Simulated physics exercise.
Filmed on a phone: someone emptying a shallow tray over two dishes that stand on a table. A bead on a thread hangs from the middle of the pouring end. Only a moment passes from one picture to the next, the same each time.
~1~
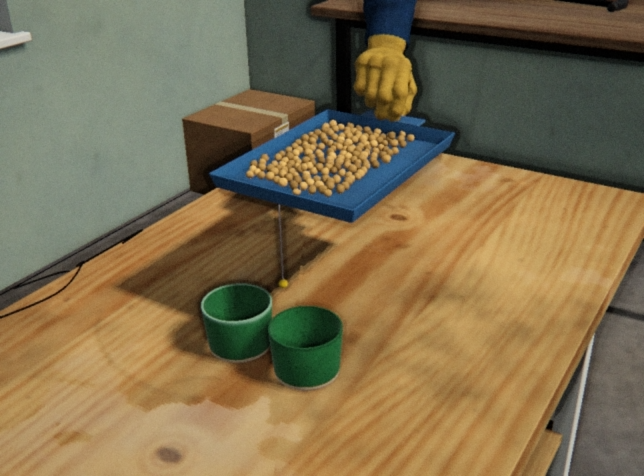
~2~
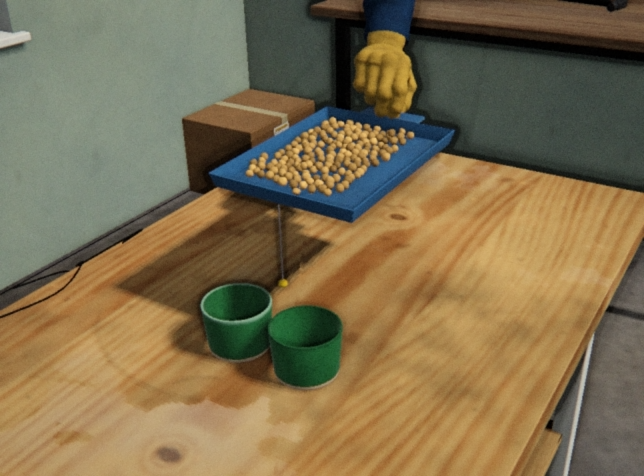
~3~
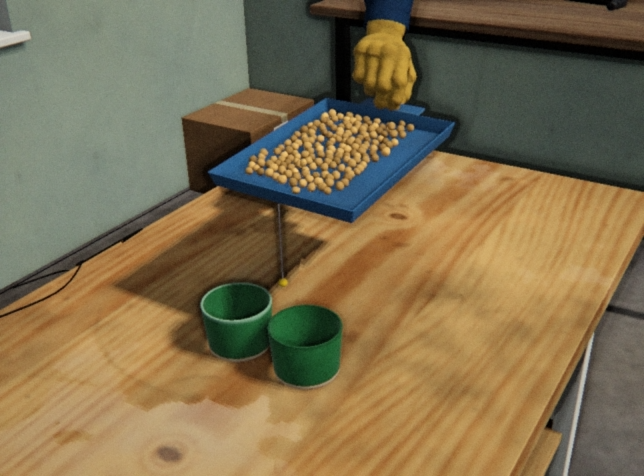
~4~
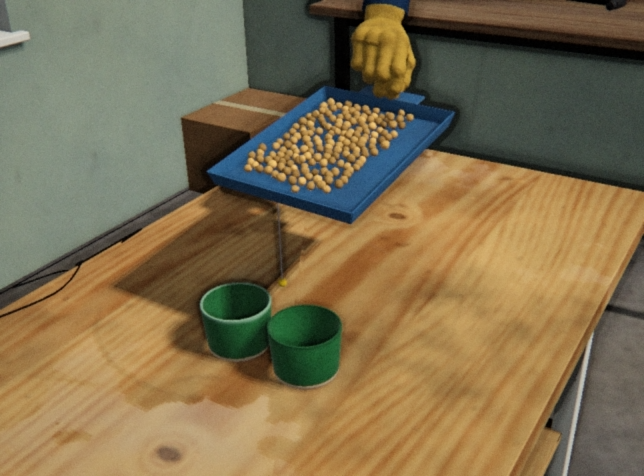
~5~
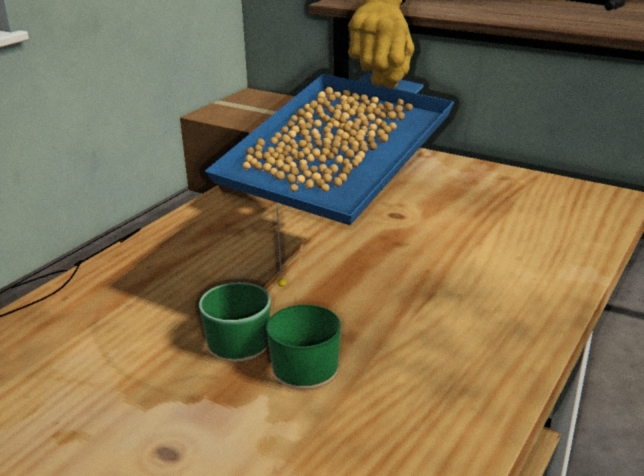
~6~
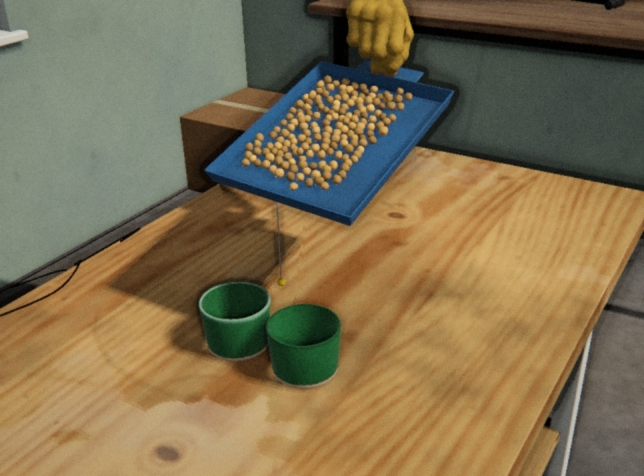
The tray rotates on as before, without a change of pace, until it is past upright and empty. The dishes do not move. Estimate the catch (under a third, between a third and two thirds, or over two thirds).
Caught overall: From one third to two thirds.
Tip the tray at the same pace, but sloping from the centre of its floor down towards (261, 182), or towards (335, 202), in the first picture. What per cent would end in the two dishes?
Roughly 20 per cent, and 40 per cent.
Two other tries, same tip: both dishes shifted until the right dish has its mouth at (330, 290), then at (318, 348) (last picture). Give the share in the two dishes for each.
First some 0, then 50 per cent.
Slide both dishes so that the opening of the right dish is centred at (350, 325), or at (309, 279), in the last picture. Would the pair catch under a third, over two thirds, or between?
First one to two thirds, then less than a third.
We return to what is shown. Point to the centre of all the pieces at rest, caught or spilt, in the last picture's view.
Close to (306, 369).
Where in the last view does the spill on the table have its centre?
Near (322, 417).
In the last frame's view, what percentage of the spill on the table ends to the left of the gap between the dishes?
Near 30 %.
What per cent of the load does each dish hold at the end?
Left dish near 10 in a hundred; right dish near 50.
Shortly afterwards, tray tipped steeply; all but a few on the tray; only a few in the air.
Next, tray tipped past a quarter turn; near a quarter on the tray; near a quarter in the right dish; only a few in the left dish; near a quarter outside both; near a quarter in the air.
Some moments later, tray tipped past a quarter turn; near half in the right dish; a little in the left dish; near half outside both.
In the end, tray tipped past a quarter turn; near half in the right dish; a little in the left dish; near half outside both.
